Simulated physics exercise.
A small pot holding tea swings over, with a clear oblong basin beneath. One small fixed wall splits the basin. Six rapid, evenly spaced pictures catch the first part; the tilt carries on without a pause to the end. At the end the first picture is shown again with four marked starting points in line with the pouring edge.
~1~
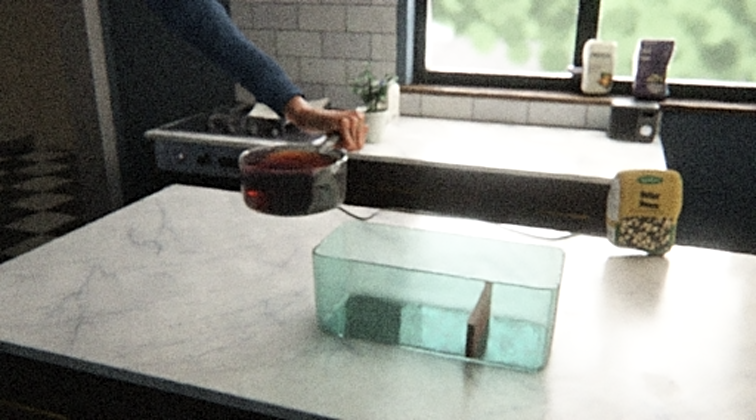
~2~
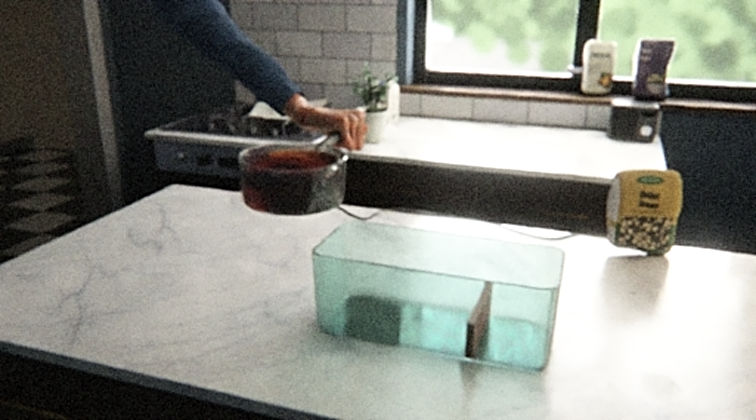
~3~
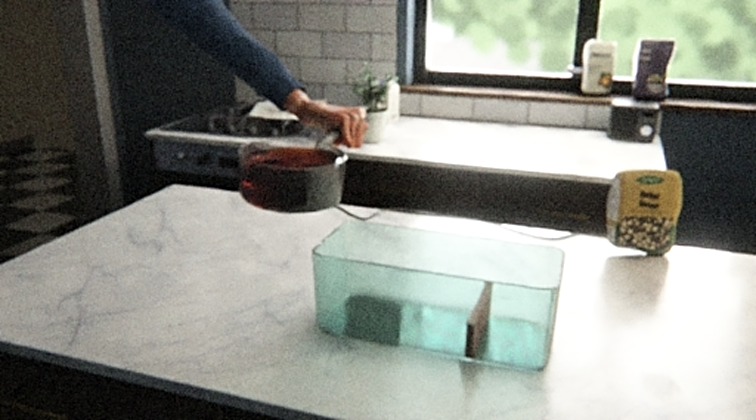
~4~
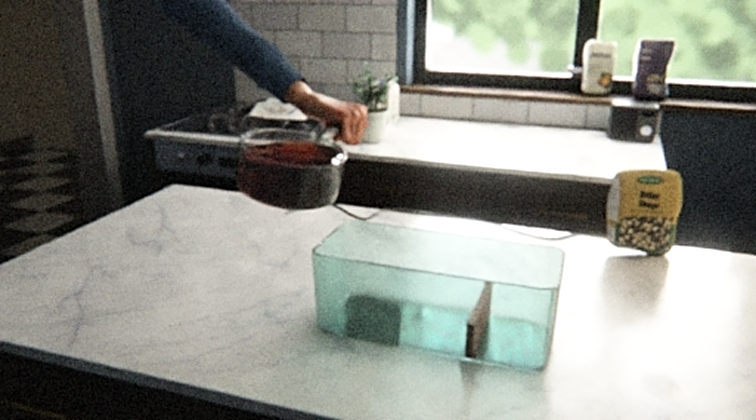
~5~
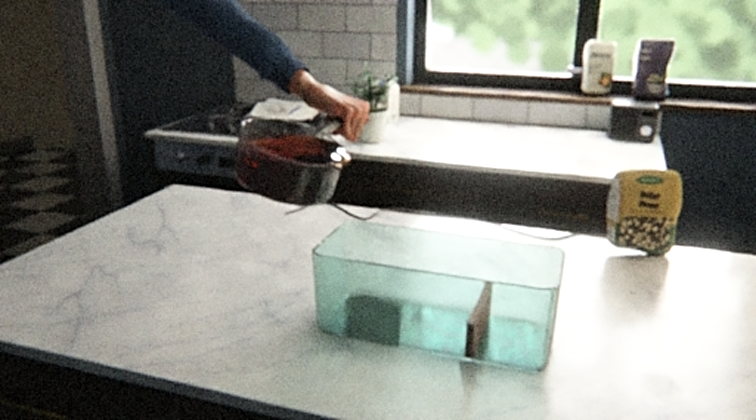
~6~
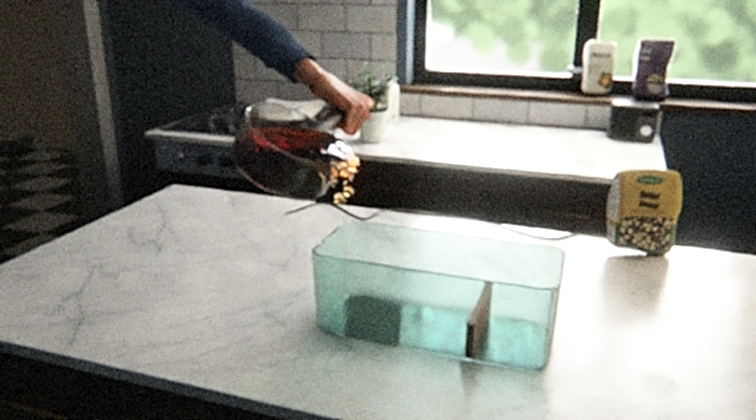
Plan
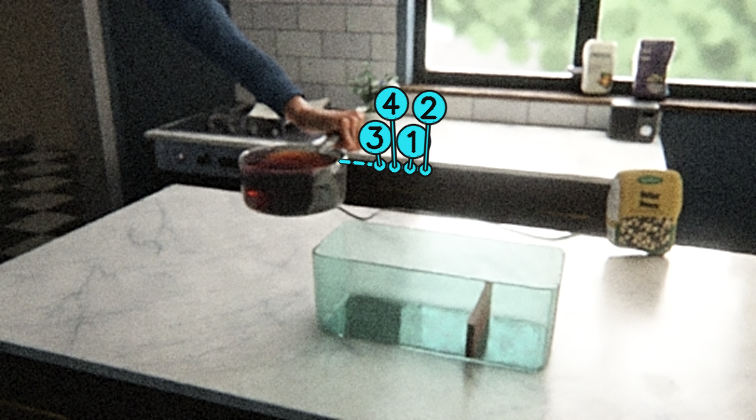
In a kitchen, a hand held a small pot of dark reddish tea above a counter with a clear, greenish basin, then tilted it rightward until some amber tea came over the lip.
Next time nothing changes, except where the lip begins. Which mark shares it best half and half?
Take 1.
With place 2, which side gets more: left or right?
The right one.
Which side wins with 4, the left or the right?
More ends on the left.
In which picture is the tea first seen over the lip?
In picture 5.
On the marked copy, 1 at (409, 168); 2 at (425, 169); 3 at (379, 165); 4 at (394, 166).
Choosing 1, about 48 % ends left of the wall and 51 % right of it.
Choosing 2, about 28 % ends left of the wall and 71 % right of it.
Choosing 3, about 94 % ends left of the wall and 3 % right of it; 3 % is lost outside.
Choosing 4, about 74 % ends left of the wall and 25 % right of it.
